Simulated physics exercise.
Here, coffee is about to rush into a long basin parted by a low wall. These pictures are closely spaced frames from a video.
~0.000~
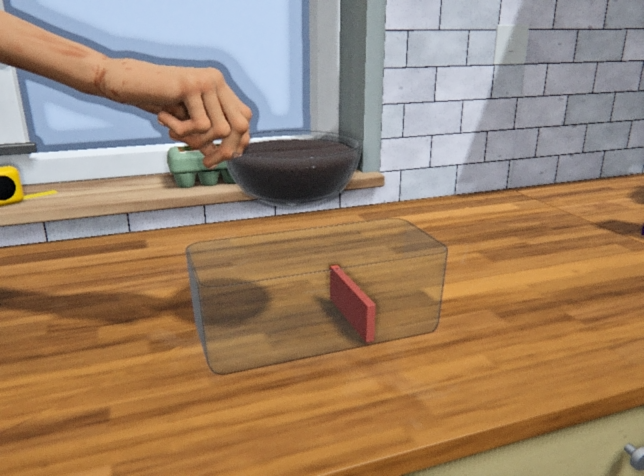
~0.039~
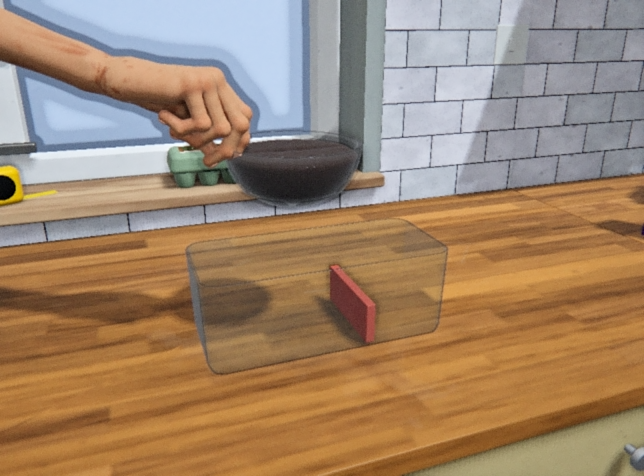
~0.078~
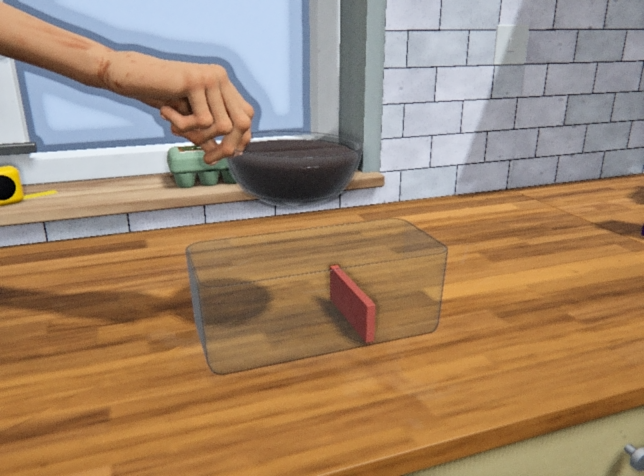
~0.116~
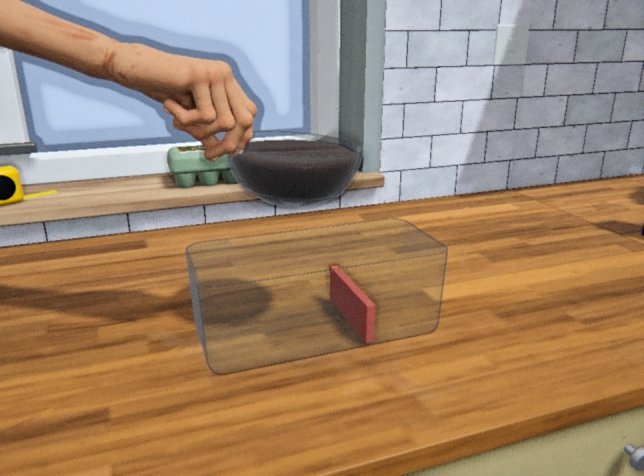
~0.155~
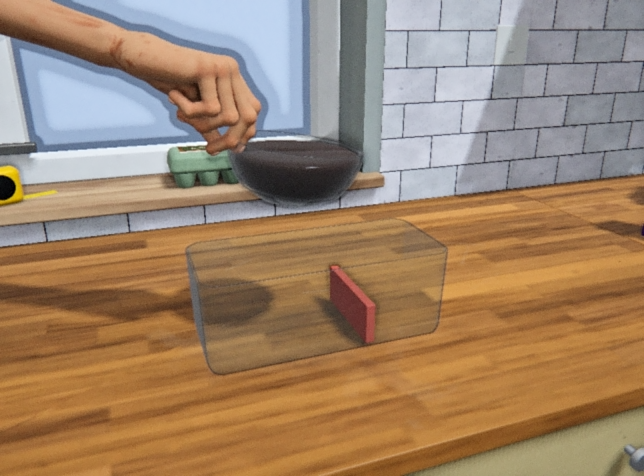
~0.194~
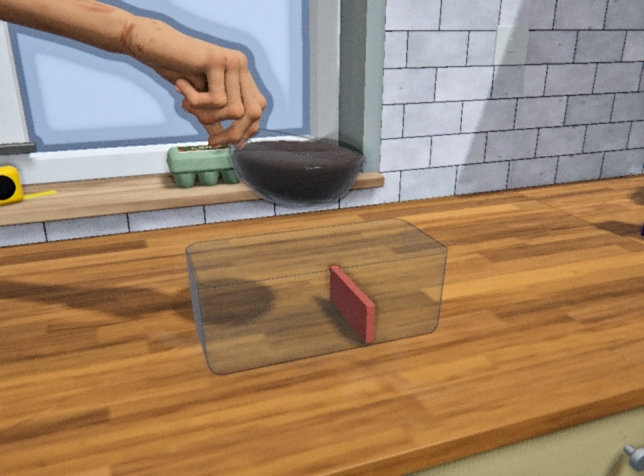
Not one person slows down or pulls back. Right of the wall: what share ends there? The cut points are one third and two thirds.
The share right of the wall is over two thirds.
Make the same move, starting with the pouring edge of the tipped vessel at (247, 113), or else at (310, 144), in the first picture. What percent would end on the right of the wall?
It comes to 5 % the first time and 35 % the second.
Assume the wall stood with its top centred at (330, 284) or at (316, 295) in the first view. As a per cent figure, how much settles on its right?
85 % then 80 %, approximately.
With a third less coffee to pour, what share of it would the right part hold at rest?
75 per cent.
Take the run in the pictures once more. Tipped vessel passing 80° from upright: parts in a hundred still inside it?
Some 25 in a hundred has yet to spill out.
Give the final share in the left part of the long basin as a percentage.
I'd say close to 25 per cent.
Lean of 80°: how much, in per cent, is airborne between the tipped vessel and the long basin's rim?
I'd say some 35 per cent of it.
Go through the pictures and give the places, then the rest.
In the first picture, it leans 0°; its right rim is at (355, 140); the coffee meets the walls at (227, 156) and (351, 147); the long basin's rim runs from (192, 266) to (425, 234); the wall's top is at (351, 285).
In the second picture, it leans 1°; its right rim is at (355, 141); the coffee meets the walls at (227, 156) and (351, 147).
In the third picture, it leans 2°; its right rim is at (356, 143); the coffee meets the walls at (227, 154) and (351, 148).
In the fourth picture, it leans 5°; its right rim is at (357, 146); the coffee meets the walls at (228, 153) and (352, 149).
In the fifth picture, it leans 9°; its right rim is at (357, 150); the coffee meets the walls at (230, 152) and (353, 151).
In the sixth picture, it leans 13°; its right rim is at (358, 156); the coffee meets the walls at (233, 152) and (355, 152).
After 0.55 s the tilt is 80° and 23 per cent is still to pour, 0 is left of the wall and 41 right of it.
After 0.81 s the tilt is 113° and 0 per cent is still to pour, 20 is left of the wall and 77 right of it.
After 1.08 s the tilt is 115° and 0 per cent is still to pour, 24 is left of the wall and 74 right of it.
After 1.38 s the tilt is 115° and 0 per cent is still to pour, 24 is left of the wall and 74 right of it.
In the end 24 per cent lies left of the wall, 74 right of it and 2 outside.
